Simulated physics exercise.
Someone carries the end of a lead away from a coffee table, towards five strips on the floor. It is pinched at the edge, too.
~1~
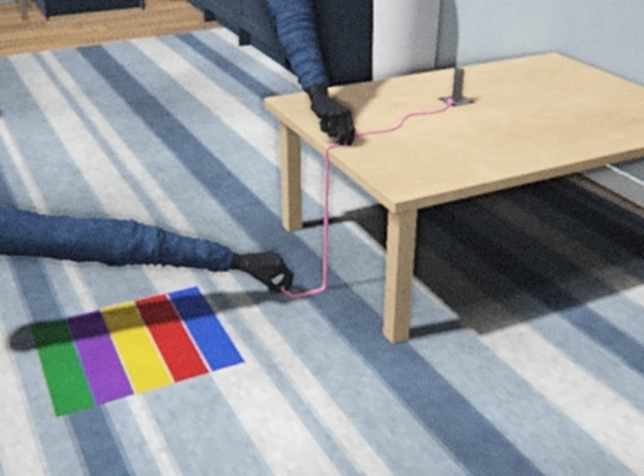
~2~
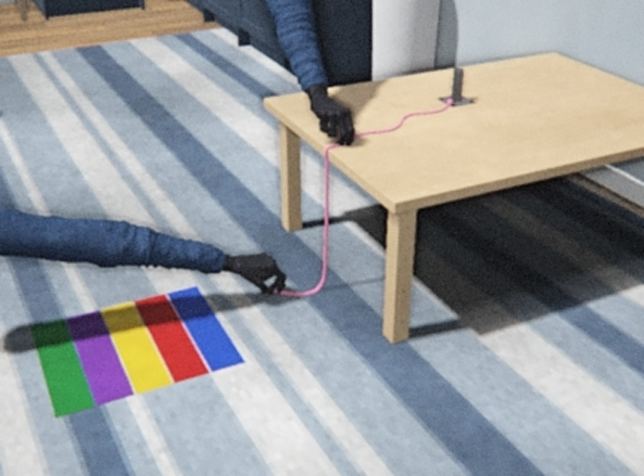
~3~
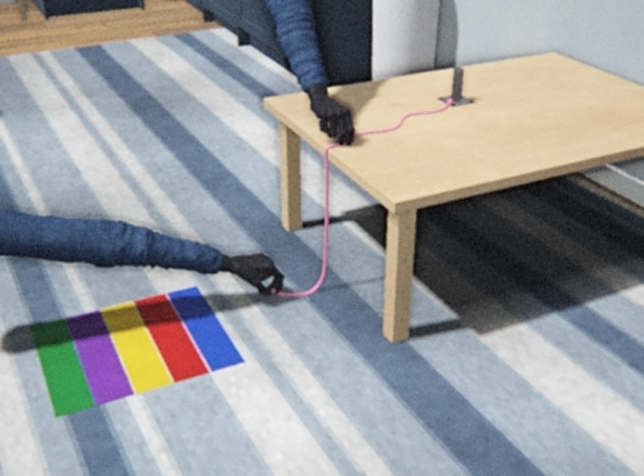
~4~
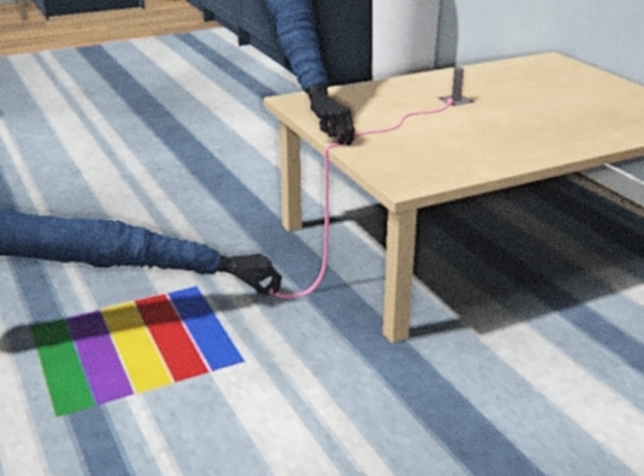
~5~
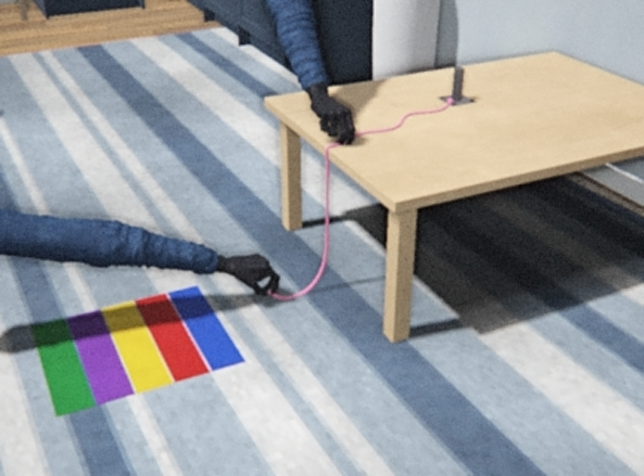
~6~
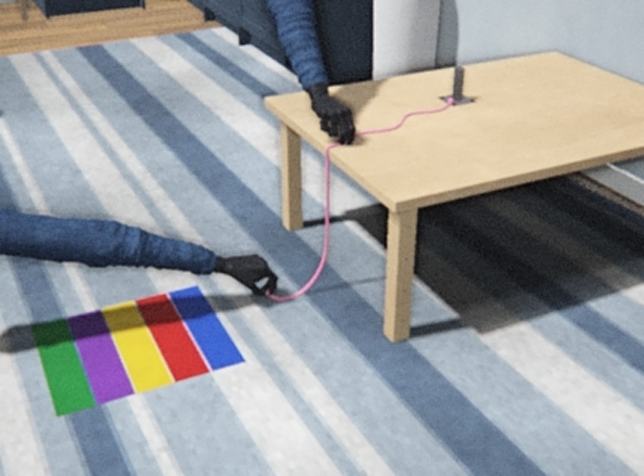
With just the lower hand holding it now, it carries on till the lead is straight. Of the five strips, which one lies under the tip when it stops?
The red strip.
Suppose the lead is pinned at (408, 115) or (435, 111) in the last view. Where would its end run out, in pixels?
First try near (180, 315), second near (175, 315).
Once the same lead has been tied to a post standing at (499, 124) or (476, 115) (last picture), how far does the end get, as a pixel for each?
Try 1 gives (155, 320) and try 2 gives (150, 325).
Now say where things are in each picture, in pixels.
The first frame shows end (283, 289); blue (220, 352); red (185, 362); yellow (147, 372); purple (110, 382); green (70, 394).
The second frame shows end (276, 291); lead through (442, 110) (401, 122) (357, 136) (327, 168) (326, 230) (322, 283).
The third frame shows end (273, 291).
The fourth frame shows end (271, 292); lead through (442, 110) (402, 122) (357, 135) (327, 168) (327, 229) (317, 283).
The fifth frame shows end (269, 292).
The sixth frame shows end (267, 293); lead through (443, 109) (402, 121) (358, 135) (328, 167) (328, 229) (312, 283).
Soon after, end near (238, 300); short of the strips.
After that, end near (195, 311); over blue.
At the stop, end near (169, 318); over red. The end stops over the red strip.
